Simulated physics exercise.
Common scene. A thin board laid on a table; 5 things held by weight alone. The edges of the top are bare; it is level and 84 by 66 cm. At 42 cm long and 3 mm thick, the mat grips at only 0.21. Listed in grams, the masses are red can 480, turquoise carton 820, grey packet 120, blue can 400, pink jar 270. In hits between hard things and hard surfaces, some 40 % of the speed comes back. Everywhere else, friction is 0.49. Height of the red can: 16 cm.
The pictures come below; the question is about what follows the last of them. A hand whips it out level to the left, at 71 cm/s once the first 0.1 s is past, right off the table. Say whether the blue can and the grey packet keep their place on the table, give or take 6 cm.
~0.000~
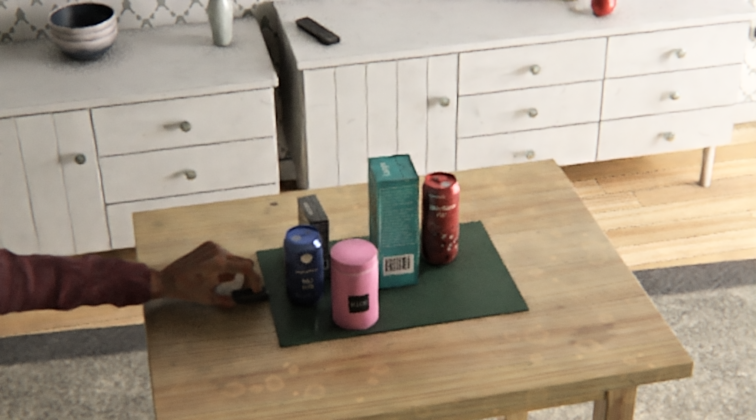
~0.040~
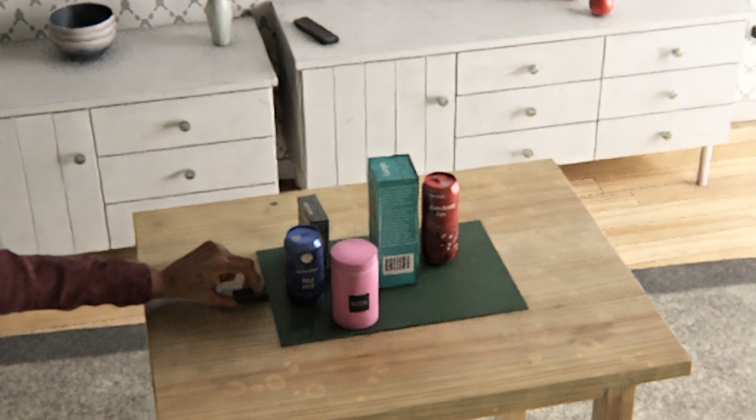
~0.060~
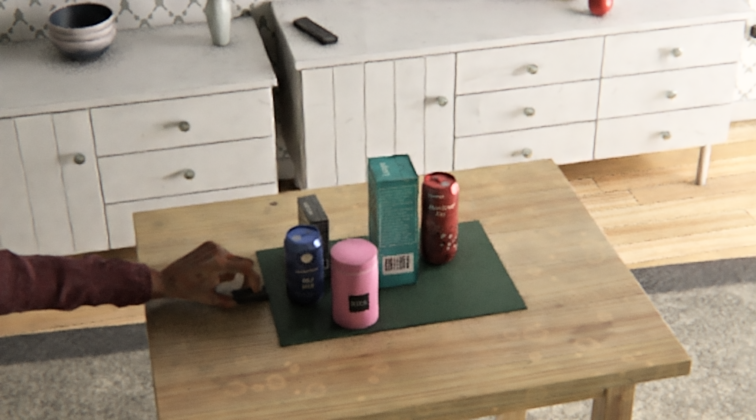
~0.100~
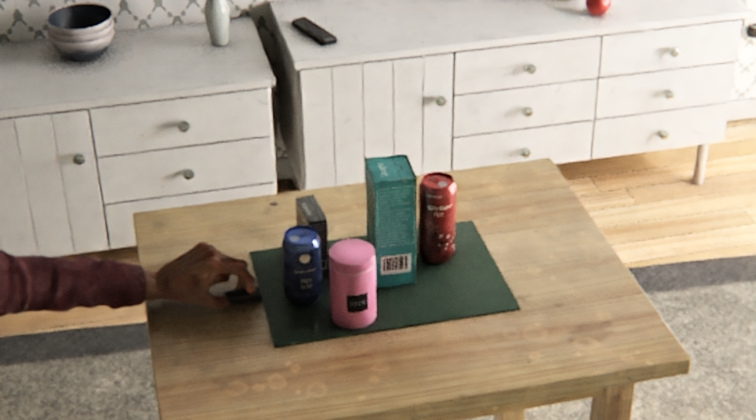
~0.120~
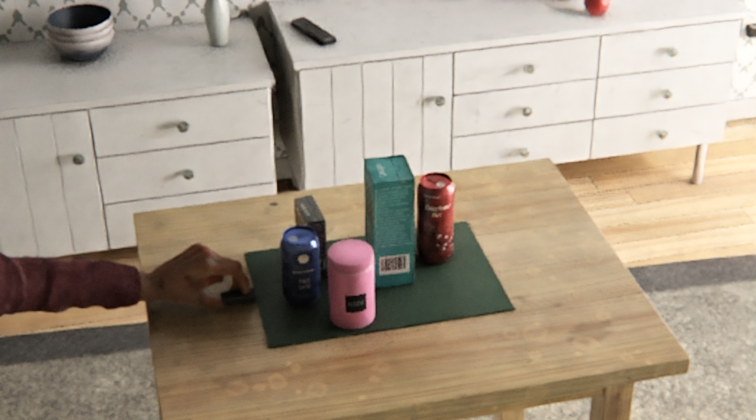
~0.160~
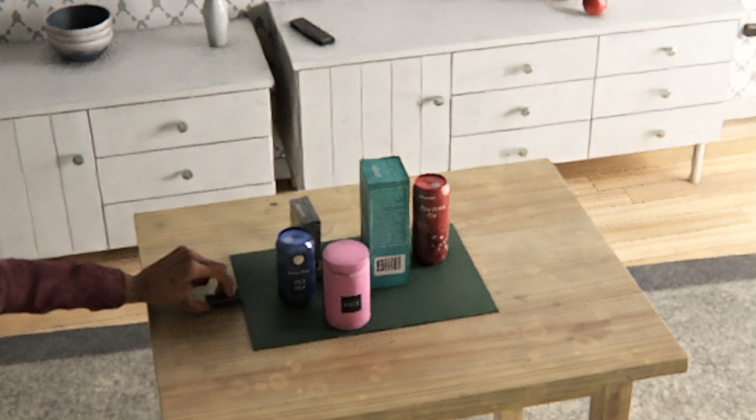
My prediction: The blue can goes too far; the grey packet goes too far.
By 0.46 s, mat out by 26 cm; blue can 18 cm from its spot near (200, 282); grey packet 18 cm from its spot near (215, 251); red can 18 cm from its spot.
By 0.86 s, mat out by 55 cm; turquoise carton, grey packet, blue can and pink jar now off the table; red can 46 cm from its spot.
By 1.16 s, mat out by 76 cm; red can now off the table.
When it is over (1.8 s), off the table, red can, turquoise carton, grey packet, blue can and pink jar.
